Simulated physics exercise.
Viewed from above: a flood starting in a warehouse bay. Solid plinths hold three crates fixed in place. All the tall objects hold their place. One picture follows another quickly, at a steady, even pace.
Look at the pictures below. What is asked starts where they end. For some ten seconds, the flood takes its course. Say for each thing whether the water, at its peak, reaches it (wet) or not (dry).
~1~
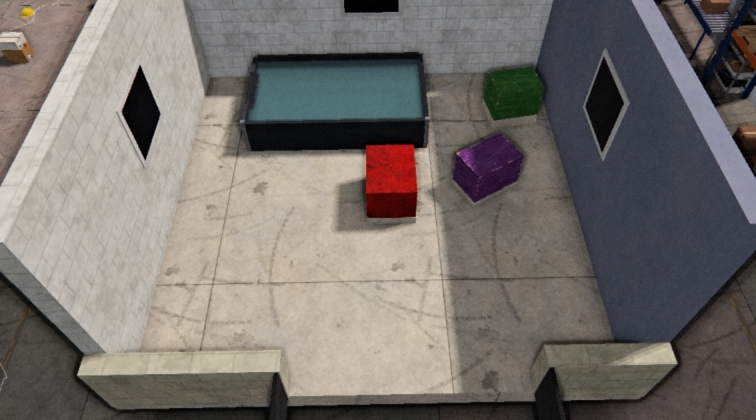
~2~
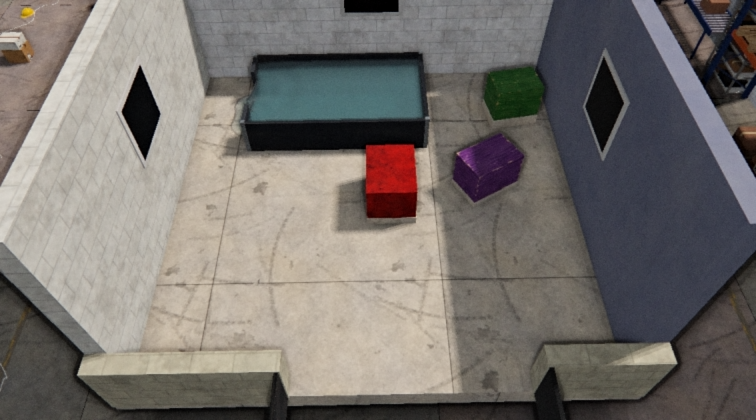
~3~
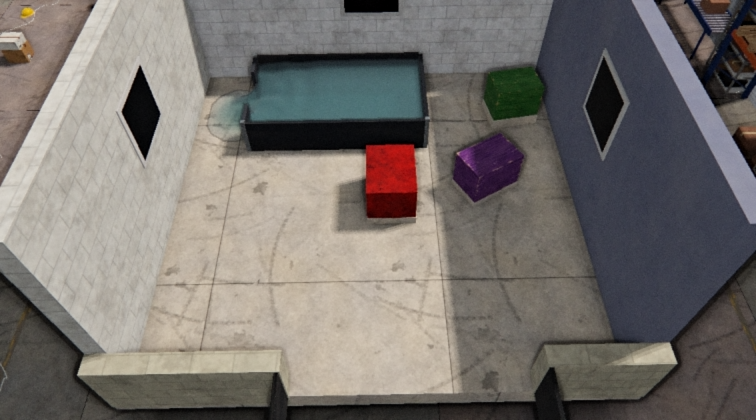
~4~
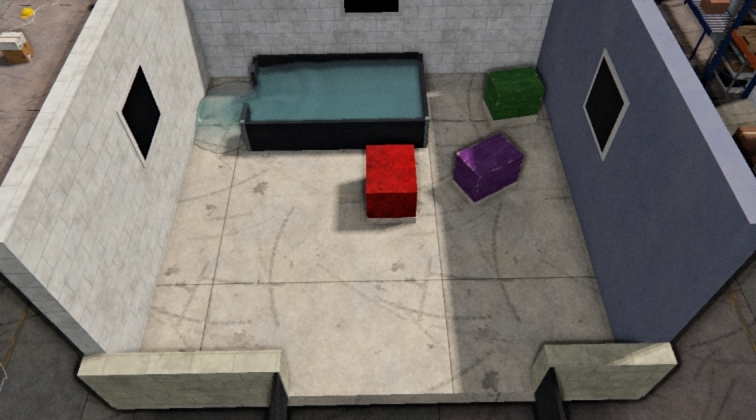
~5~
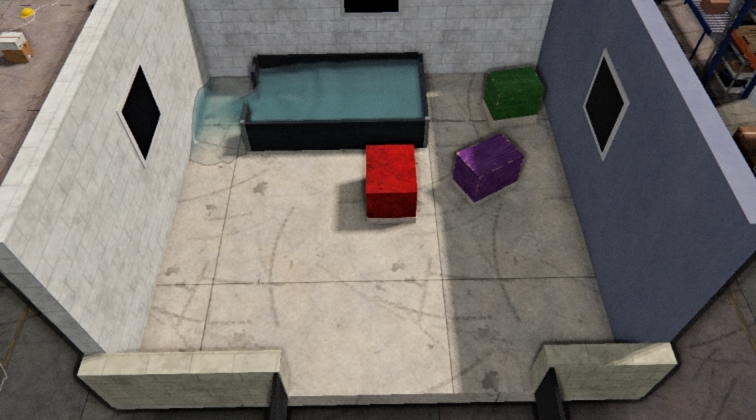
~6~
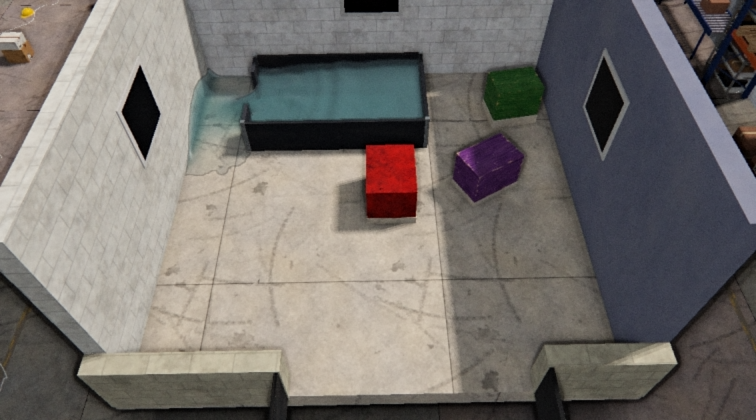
The purple crate never gets touched by the water; the red crate never gets touched by the water; the green crate never gets touched by the water.
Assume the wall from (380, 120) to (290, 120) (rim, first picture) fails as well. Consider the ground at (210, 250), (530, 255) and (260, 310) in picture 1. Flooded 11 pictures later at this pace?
Drenched; spared; drenched.
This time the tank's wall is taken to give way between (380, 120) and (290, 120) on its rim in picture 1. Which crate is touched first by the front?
I'd go with the red one.
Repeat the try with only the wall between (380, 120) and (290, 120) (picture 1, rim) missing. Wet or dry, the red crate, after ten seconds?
The red one is reached.
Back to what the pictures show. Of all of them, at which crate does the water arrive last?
Crate: The crate marked purple.
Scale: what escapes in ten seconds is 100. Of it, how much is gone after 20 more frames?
It works out at roughly 0 per cent.
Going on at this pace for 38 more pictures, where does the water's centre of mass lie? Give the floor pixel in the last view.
I'd say around (320, 155).
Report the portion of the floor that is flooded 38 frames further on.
Some 70 in a hundred.
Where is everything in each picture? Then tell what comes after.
In the first picture, the tank at (337, 90) is whole and still.
In the second picture, the front is at a hidden place, out from the gap at (256, 106).
In the third picture, the front is at (218, 105), out from the gap at (256, 108).
In the fourth picture, water pours out at (256, 108) and has run to (207, 94).
In the fifth picture, the front is at (211, 78), out from the gap at (256, 107).
In the sixth picture, water pours out at (256, 107) and has run to (188, 169).
A moment on, water covers 10 % of the floor; the purple crate not reached, the red crate not reached, the green crate not reached.
Next, water covers 25 % of the floor; the purple crate not reached, the red crate not reached, the green crate not reached.
Then, water covers 50 % of the floor; the purple crate not reached, the red crate water round its plinth, the green crate water round its plinth.
Later, water covers 70 % of the floor; the purple crate water round its plinth, the red crate water round its plinth, the green crate water round its plinth.
In the end, water covers 95 % of the floor; the purple crate stayed above the water, the red crate stayed above the water, the green crate stayed above the water.
